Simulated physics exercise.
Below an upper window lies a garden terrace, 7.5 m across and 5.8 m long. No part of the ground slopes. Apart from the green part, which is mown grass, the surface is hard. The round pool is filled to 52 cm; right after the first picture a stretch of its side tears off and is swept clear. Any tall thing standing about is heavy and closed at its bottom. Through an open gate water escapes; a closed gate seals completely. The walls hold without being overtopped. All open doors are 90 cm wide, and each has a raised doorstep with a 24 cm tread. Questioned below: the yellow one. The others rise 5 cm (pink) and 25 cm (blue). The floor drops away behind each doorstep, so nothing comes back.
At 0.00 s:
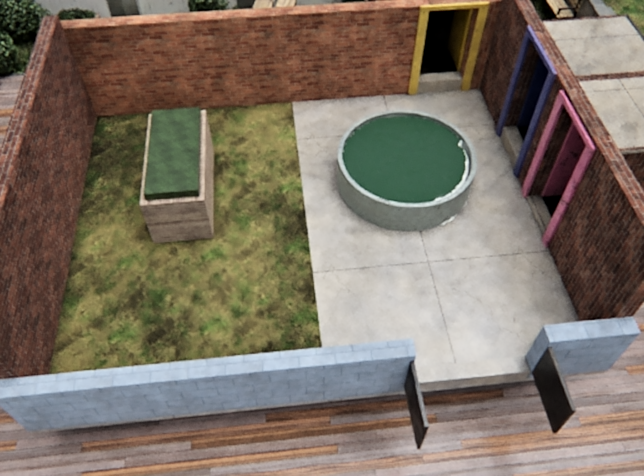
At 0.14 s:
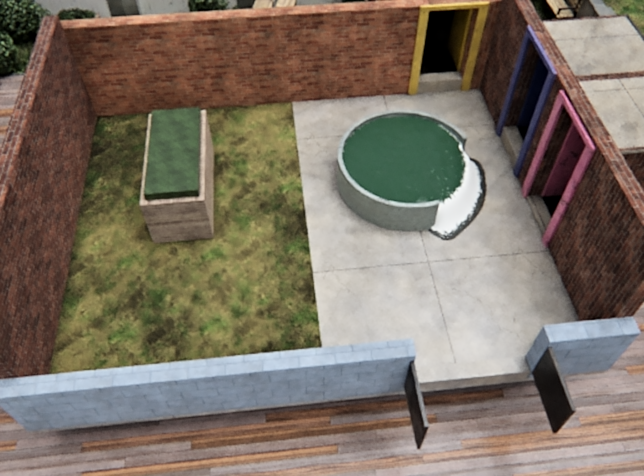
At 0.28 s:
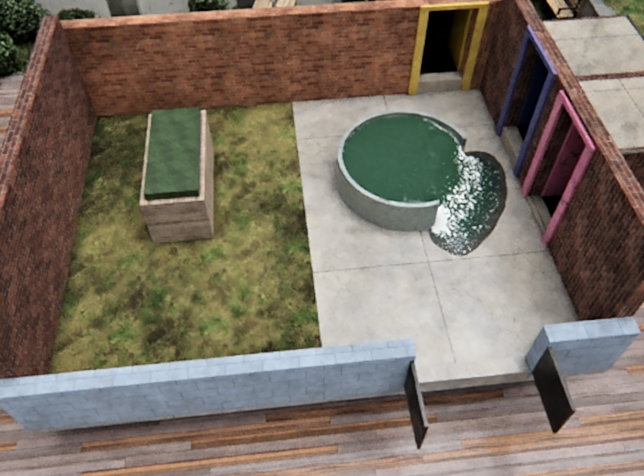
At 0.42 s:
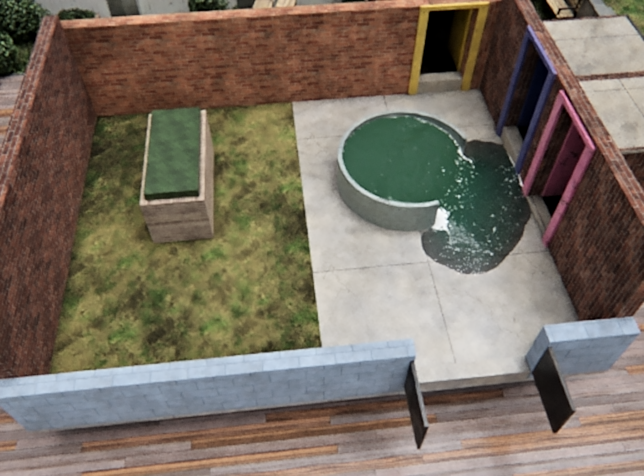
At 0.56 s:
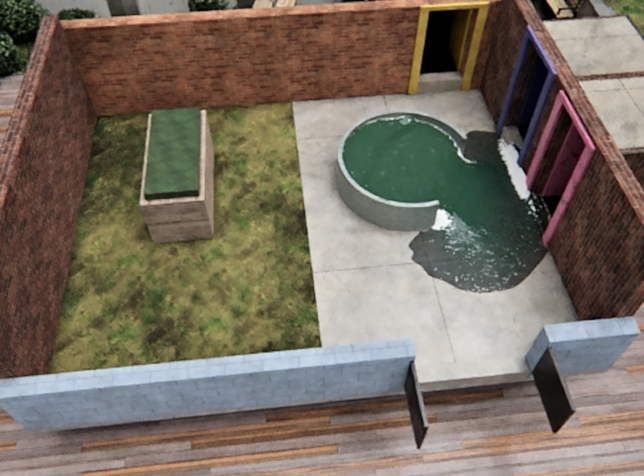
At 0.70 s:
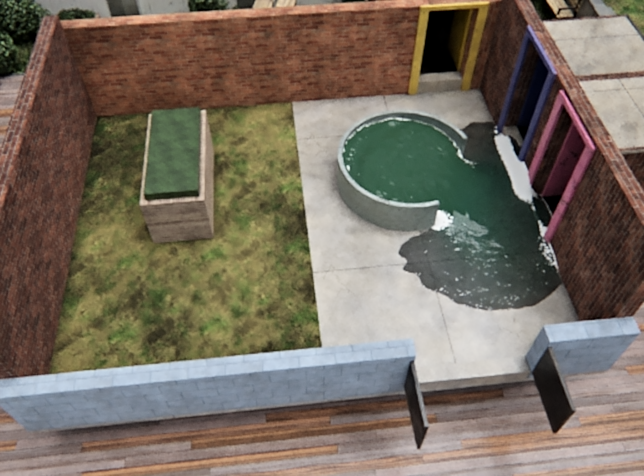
On a brick-walled terrace with grass on the left and paving on the right, the right side of a round pool breaks open, and green water pours through the gap, spreading across the paving to the pink door.
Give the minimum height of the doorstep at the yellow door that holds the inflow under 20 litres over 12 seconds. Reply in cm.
8 cm.
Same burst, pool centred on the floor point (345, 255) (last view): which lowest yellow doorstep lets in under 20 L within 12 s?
With that change, some 7.0 centimetres.
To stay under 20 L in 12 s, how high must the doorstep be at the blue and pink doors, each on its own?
You'd want about 17 centimetres at blue and about 27 centimetres at pink.
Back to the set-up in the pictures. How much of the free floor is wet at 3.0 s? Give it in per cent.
Approximately 30 % of the floor.
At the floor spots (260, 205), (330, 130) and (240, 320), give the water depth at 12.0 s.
Ordered as asked: 4, 3, 3 cm.
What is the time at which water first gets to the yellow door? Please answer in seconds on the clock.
Yellow 1.8 s.
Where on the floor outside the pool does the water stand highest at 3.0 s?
Around pixel (579, 337).
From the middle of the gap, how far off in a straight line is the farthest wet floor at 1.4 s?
The front sits around 3.2 m out.
After 1.4 s water covers 15 % of the floor, deepest (34 cm) near (517, 189); it has not reached the yellow door.
After 3.0 s water covers 30 % of the floor, deepest (28 cm) near (579, 337); 12 cm at the yellow door, 0 litres in over its 27 cm doorstep.
After 12.0 s water covers 90 % of the floor, deepest (4 cm) near (316, 376); 3 cm at the yellow door, 0 litres in over its 27 cm doorstep.
At the yellow door as built, the water arrived by 1.8 s and peaked near 14 cm at 2.6 s.
With a doorstep of 7 cm, 29 litres would have come in within the 12 s; with 9.5 cm, 11 litres. So under 20 litres takes about 8 cm.
